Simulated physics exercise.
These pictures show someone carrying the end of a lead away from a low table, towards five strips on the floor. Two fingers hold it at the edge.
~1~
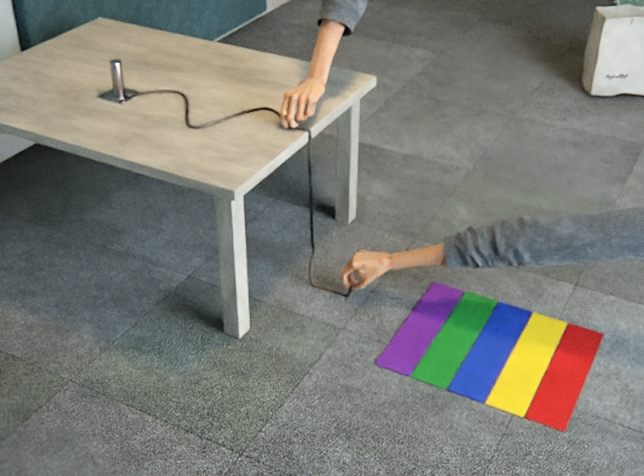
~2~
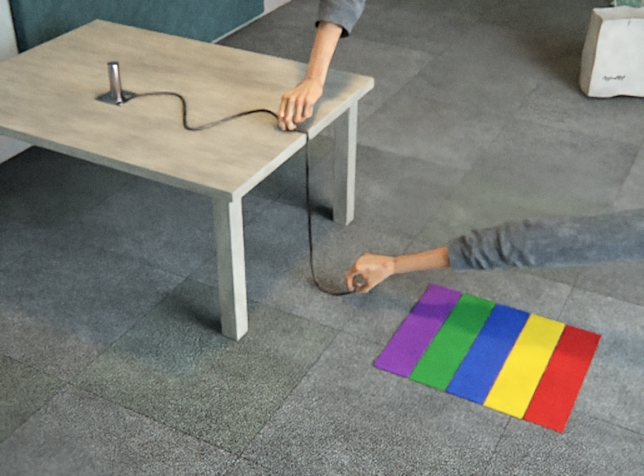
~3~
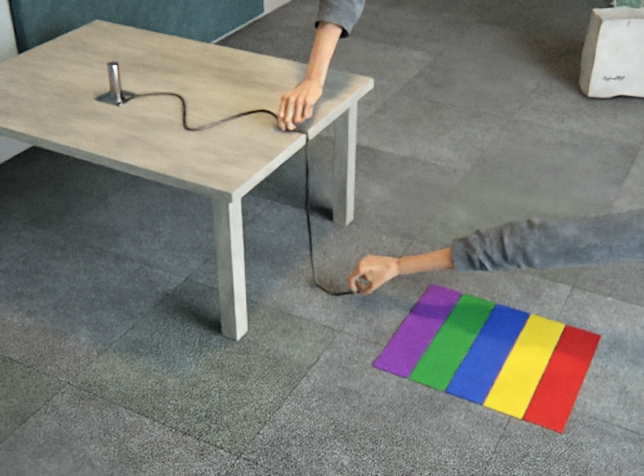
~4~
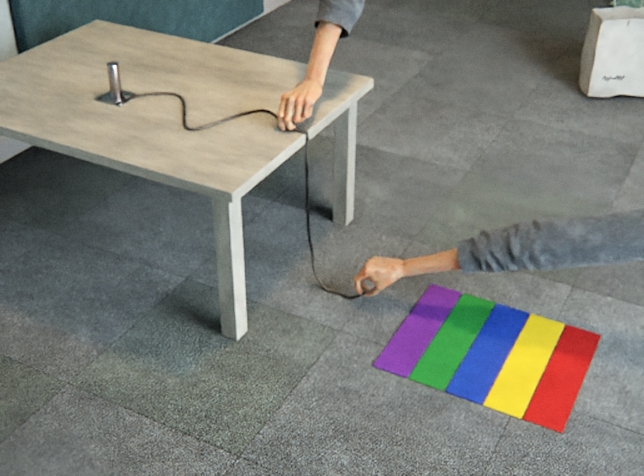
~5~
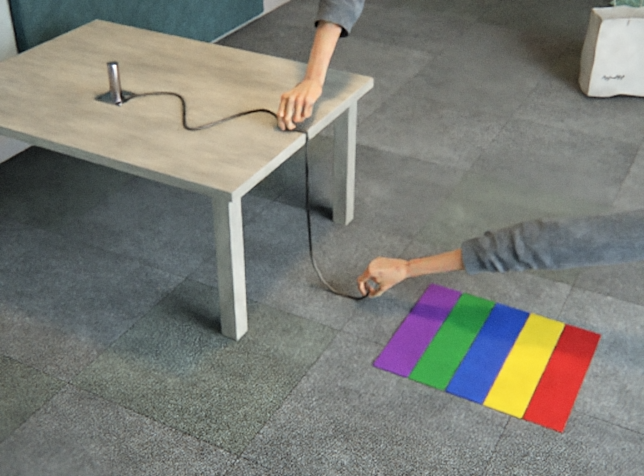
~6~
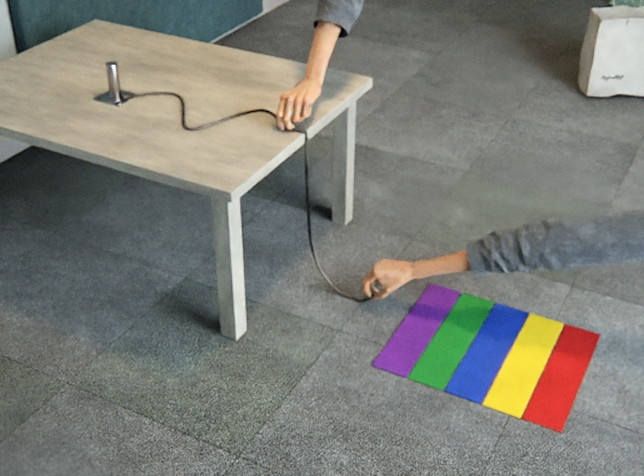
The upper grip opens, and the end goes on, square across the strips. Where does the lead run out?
It halts on the red strip.
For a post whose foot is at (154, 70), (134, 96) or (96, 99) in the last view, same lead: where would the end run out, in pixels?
Near (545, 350), (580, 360) and (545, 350).
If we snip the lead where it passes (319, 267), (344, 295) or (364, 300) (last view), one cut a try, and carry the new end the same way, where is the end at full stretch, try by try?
In that order: (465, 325), (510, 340) and (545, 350).
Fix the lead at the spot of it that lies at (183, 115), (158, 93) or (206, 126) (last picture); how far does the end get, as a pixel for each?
In that order: (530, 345), (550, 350) and (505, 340).
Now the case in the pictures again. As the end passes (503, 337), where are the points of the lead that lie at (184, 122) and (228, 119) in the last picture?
Near (225, 123) and (282, 134).
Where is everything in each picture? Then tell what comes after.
The first picture shows end (351, 286); purple (403, 354); green (438, 366); blue (475, 379); yellow (513, 392); red (553, 406).
The second picture shows end (355, 290); lead through (164, 93) (185, 120) (245, 114) (298, 130) (309, 202) (312, 266).
The third picture shows end (358, 291).
The fourth picture shows end (364, 293); lead through (163, 94) (185, 120) (244, 114) (298, 130) (308, 201) (314, 267).
The fifth picture shows end (368, 294).
The sixth picture shows end (373, 296); lead through (162, 93) (184, 120) (244, 114) (297, 130) (308, 201) (320, 269).
Soon after, end near (503, 337); over blue.
After that, end near (542, 350); over yellow.
At the stop, end near (566, 357); over red. Over red.
